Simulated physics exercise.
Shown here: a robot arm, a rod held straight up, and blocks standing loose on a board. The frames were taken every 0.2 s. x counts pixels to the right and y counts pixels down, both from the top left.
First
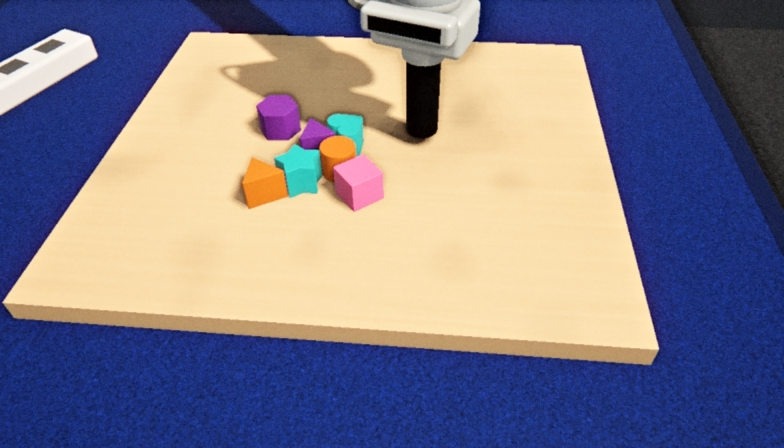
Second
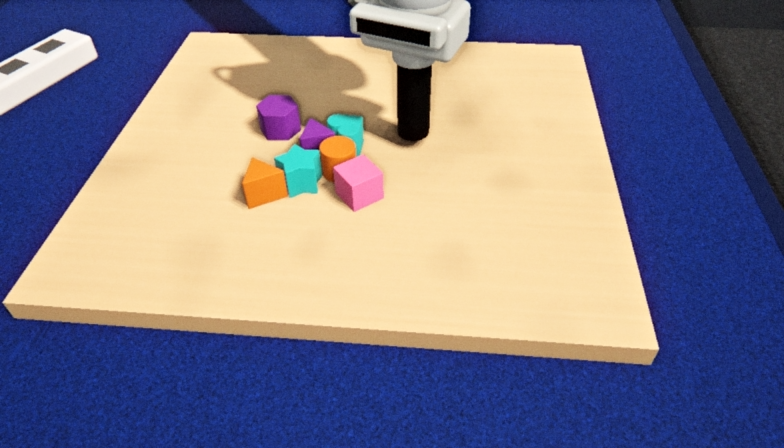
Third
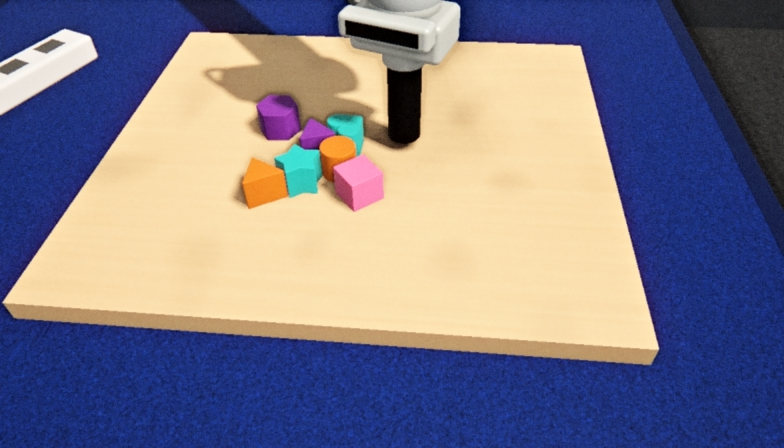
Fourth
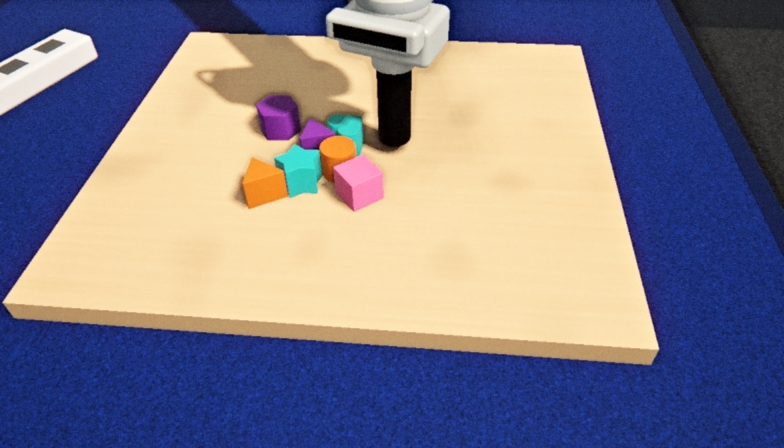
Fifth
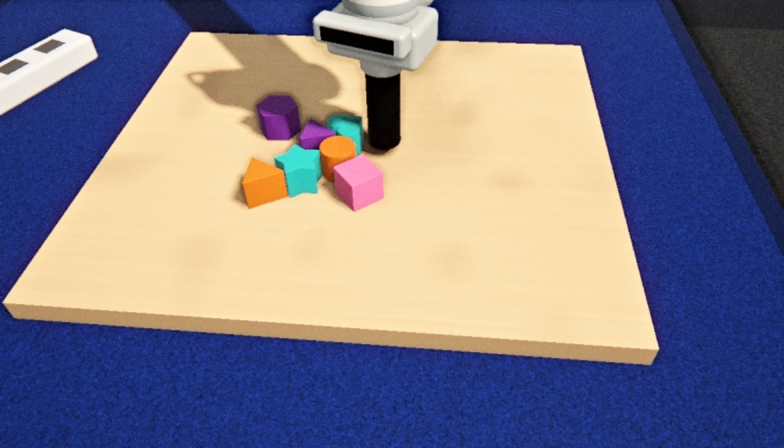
A robot arm holding a black rod upright reaches in from the top over a pale wooden board on a blue surface, seen from a fixed view above. Left of the rod sit clustered blocks: two purple, two turquoise, an orange triangular one, an orange round one and a pink one. The rod glides slowly left and slightly nearer, closing on the blocks, which stay still.
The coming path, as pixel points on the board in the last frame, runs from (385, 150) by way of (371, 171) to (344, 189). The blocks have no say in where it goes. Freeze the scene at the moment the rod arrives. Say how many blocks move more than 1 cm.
This push will displace three or more blocks.
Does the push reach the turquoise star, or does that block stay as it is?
By the last moment, the turquoise star will have left its place.
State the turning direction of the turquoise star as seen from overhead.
Top view: Counterclockwise.
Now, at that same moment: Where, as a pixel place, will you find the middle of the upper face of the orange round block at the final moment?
I expect it at (317, 148).
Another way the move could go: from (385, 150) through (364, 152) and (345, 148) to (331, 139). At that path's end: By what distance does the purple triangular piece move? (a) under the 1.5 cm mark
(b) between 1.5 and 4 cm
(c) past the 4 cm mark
The correct letter is b.
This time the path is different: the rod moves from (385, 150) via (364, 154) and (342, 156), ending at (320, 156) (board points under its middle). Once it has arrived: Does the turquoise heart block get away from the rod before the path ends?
In short: No.
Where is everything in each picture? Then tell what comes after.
The first frame shows rod tip (422, 129); block tops, orange triangular piece (259, 170); turquoise star (297, 158); orange round block (337, 146); pink square (358, 170).
The second frame shows rod (413, 132); blocks unchanged.
The third frame shows rod (404, 135); blocks unchanged.
The fourth frame shows rod (395, 137); blocks unchanged.
The fifth frame shows rod (385, 140); orange triangular piece (259, 170); turquoise star (297, 158); orange round block (337, 146); pink square (358, 170).
The first path, step by step. Halfway along, rod (370, 162); orange round block (333, 147); pink square (356, 172).
At the end, rod (344, 179); orange triangular piece (256, 172); turquoise star (283, 157), turned 25° anticlockwise; orange round block (317, 148); pink square (347, 188), turned 50° anticlockwise.
